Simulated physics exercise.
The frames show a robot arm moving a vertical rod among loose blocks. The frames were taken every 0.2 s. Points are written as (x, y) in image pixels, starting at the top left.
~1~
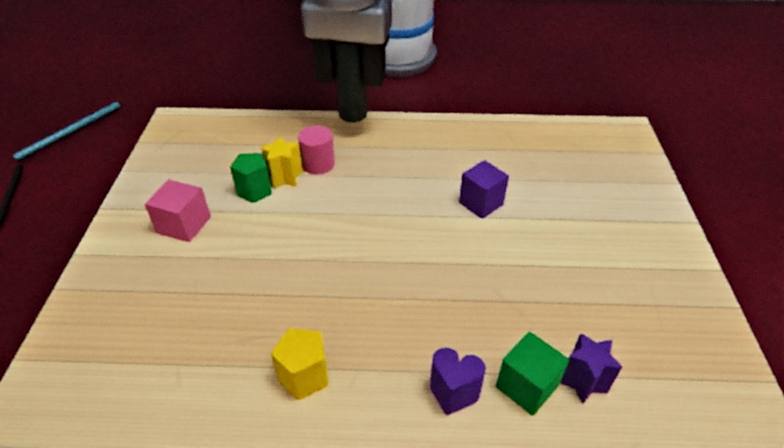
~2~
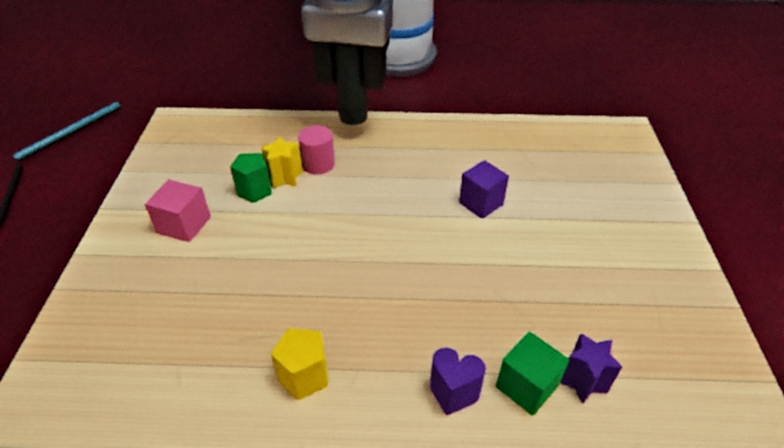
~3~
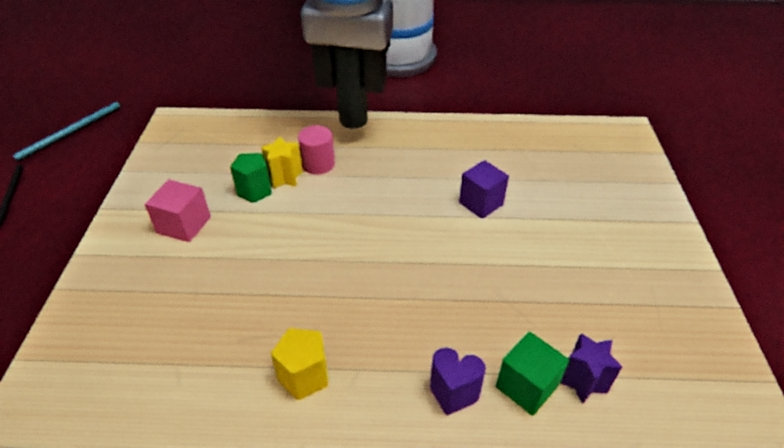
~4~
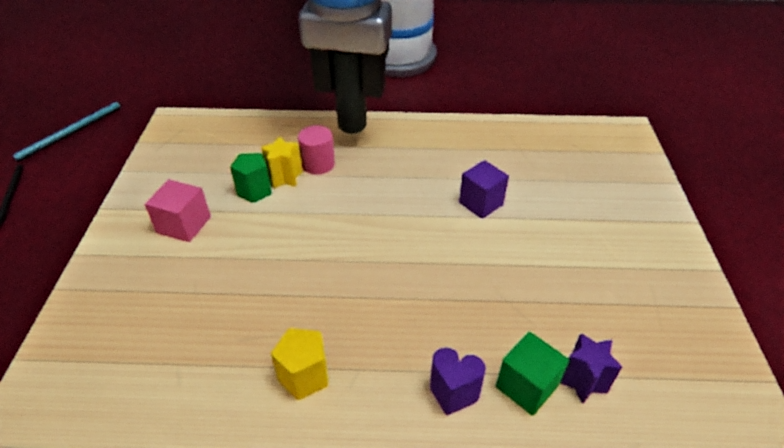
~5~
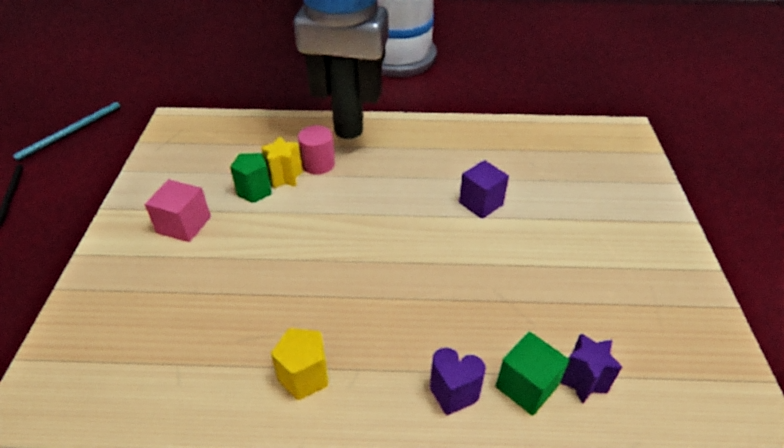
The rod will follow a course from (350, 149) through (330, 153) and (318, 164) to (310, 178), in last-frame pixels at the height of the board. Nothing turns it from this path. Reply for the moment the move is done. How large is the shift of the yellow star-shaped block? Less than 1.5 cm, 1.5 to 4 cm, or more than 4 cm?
It slides well over 4 cm.
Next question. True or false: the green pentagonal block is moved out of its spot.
That claim is true.
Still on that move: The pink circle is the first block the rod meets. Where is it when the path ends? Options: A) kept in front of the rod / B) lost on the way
A.
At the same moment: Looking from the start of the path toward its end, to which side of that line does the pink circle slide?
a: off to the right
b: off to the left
The answer is b.
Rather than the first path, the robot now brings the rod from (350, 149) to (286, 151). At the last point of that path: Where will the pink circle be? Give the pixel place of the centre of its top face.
I'd place it at (296, 141), taking the centre of its top.
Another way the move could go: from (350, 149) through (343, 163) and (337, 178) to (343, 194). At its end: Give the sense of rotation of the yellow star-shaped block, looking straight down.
Counterclockwise rotation.
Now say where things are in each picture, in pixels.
The first picture shows rod tip (353, 115); block tops, green pentagonal block (248, 162); yellow star-shaped block (280, 148); pink circle (315, 135).
The second picture shows rod (354, 118); blocks unchanged.
The third picture shows rod (354, 121); blocks unchanged.
The fourth picture shows rod (352, 126); blocks unchanged.
The fifth picture shows rod (349, 131); green pentagonal block (248, 162); yellow star-shaped block (280, 148); pink circle (315, 135).
The first path, step by step. Halfway along, rod (320, 141); green pentagonal block (236, 166), turned 20° clockwise; yellow star-shaped block (269, 159), turned 20° clockwise; pink circle (300, 147).
At the end, rod (307, 160); green pentagonal block (225, 170), turned 45° clockwise; yellow star-shaped block (255, 175), turned 45° clockwise; pink circle (288, 168).
